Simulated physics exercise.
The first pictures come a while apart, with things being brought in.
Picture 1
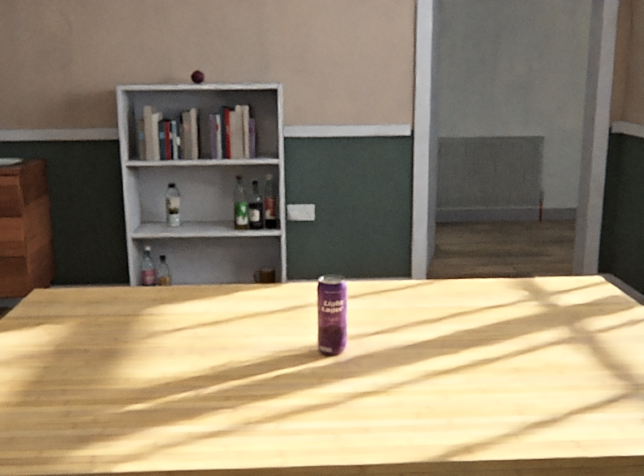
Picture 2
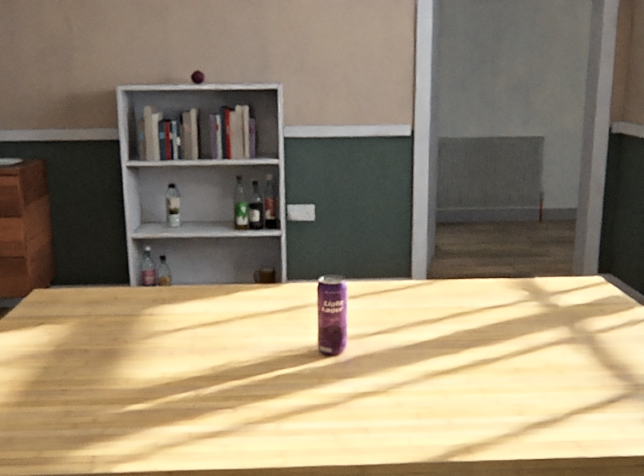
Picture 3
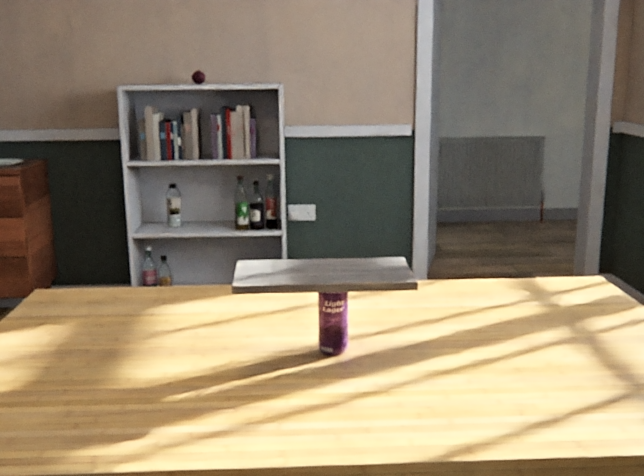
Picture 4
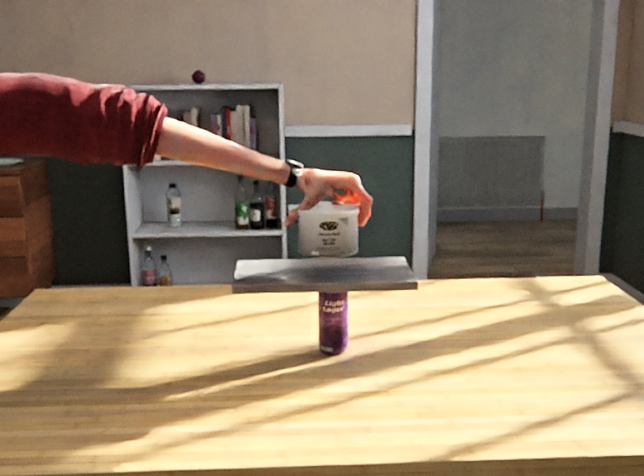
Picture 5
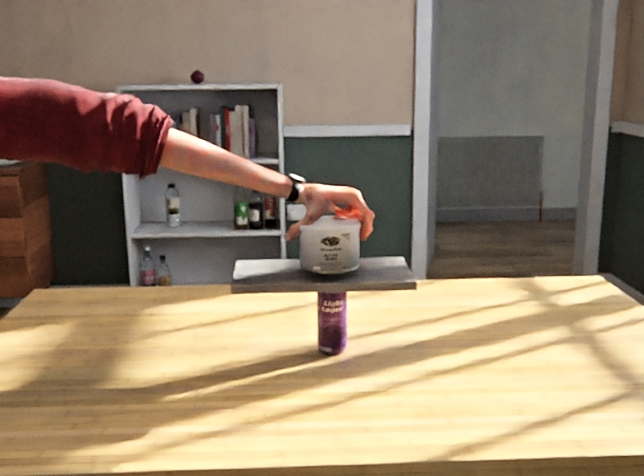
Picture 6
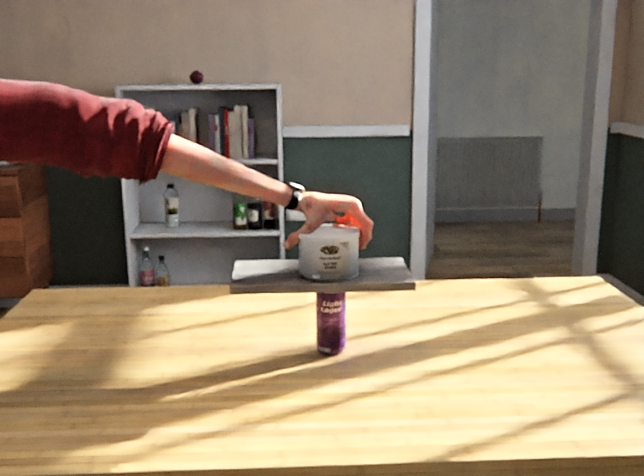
A hand in a red sleeve lowering a white tub onto a grey board resting across a purple can on a wooden table.
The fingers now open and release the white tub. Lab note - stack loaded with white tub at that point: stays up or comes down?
In the end it turns out fine, really.
Then, 0.30 s past the last view, nothing moves.
Then, 1.00 s past the last view, white tub resting near (329, 253).
Finally, all 3 still in place. Final places as the last picture's camera would see them, white tub near (329, 253). The stack keeps its balance.
